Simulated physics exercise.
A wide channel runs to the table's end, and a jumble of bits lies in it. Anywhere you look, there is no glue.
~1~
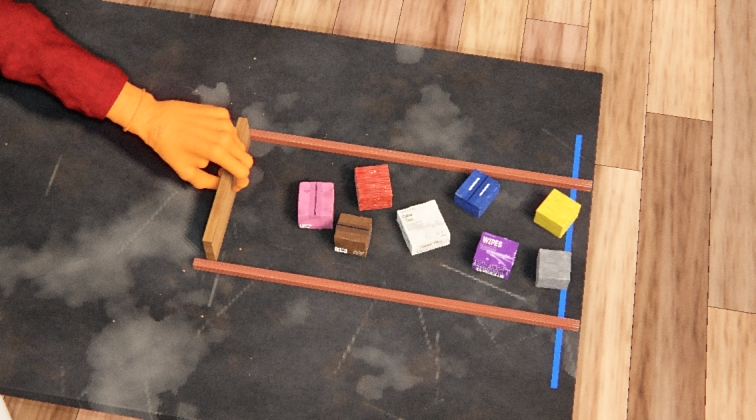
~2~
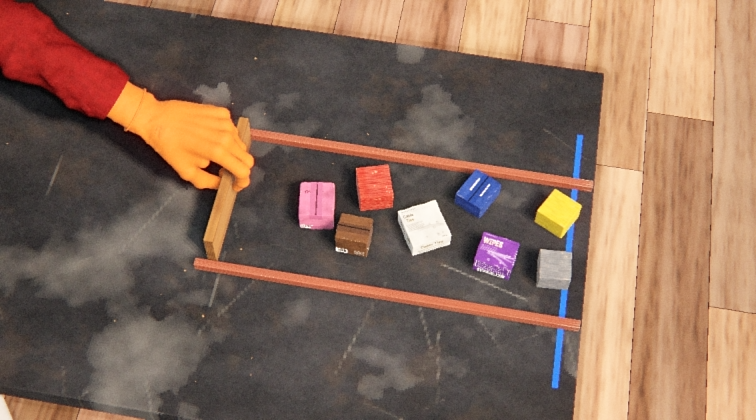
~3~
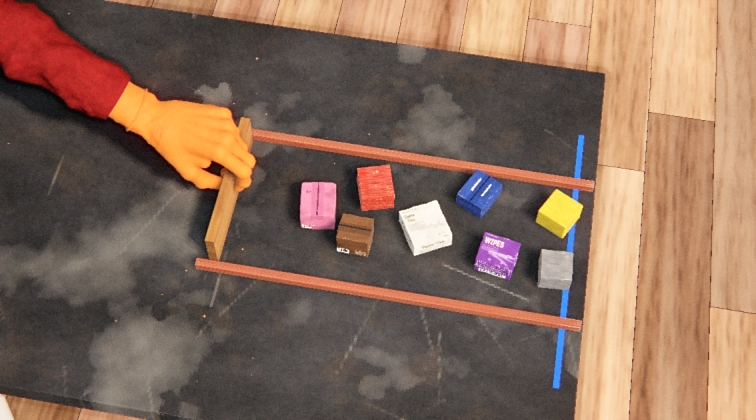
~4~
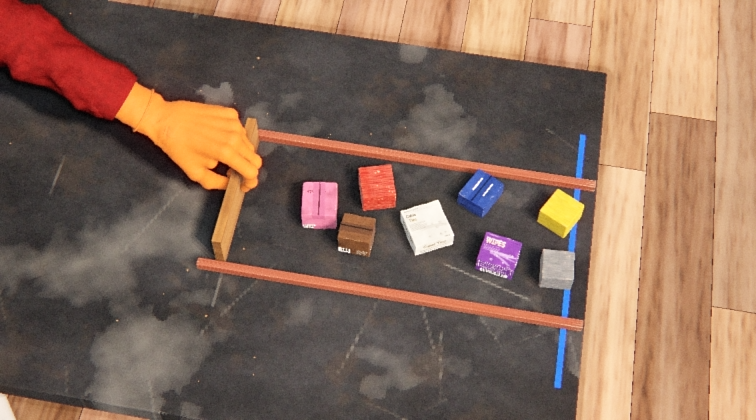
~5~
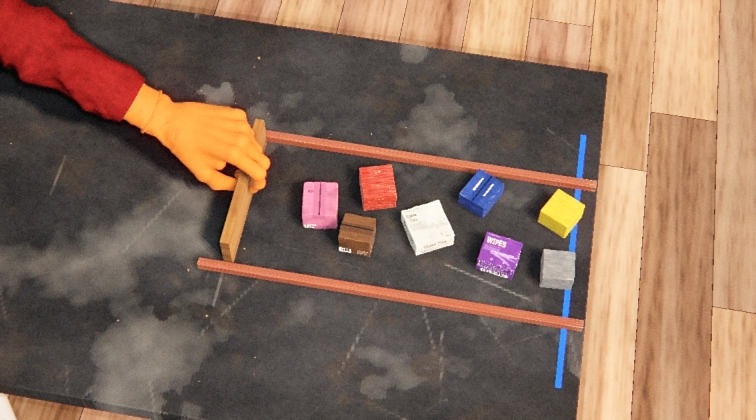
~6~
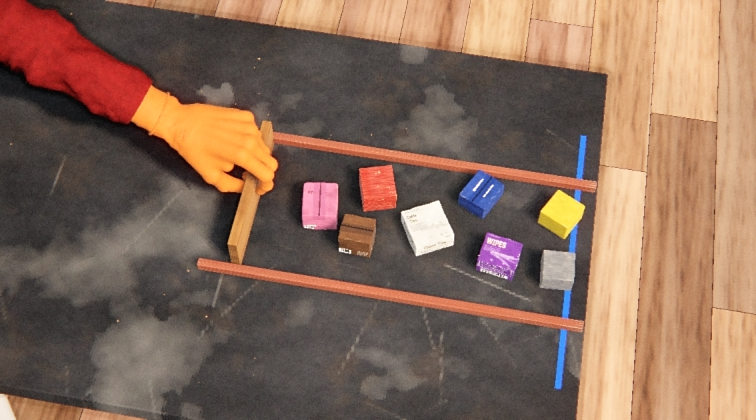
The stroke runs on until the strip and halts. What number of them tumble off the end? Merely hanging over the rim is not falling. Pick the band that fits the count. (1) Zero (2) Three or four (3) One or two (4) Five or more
4, five or more.
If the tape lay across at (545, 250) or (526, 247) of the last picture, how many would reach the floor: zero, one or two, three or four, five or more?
The falls would be at least five; 3 or 4.
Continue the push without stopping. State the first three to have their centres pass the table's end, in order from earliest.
First the grey block, next the purple box, then the yellow block.
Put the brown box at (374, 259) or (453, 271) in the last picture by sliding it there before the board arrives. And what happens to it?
In order, the object stays where it is, then stays where it is.
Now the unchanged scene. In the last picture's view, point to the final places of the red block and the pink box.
The one named first is at (596, 207), the next at (590, 251).
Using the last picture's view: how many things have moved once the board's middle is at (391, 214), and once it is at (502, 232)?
The first count is 4, and then it's 8.
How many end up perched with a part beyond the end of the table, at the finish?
It totals 3.
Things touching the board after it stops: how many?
3 in contact.
A little later, none off yet; grey block at rest near (557, 270); yellow block at rest near (561, 214); purple box at rest near (499, 256).
Next, none off yet; grey block moving near (562, 271); yellow block at rest near (561, 214); purple box shifted about its own width near (528, 261).
Later still, one off so far; grey block dropping; yellow block tilted well over near (612, 228); purple box tilted well over near (615, 296).
When it is over, the number that fall off is five or more; down, white box, blue box, purple box, yellow block and grey block.
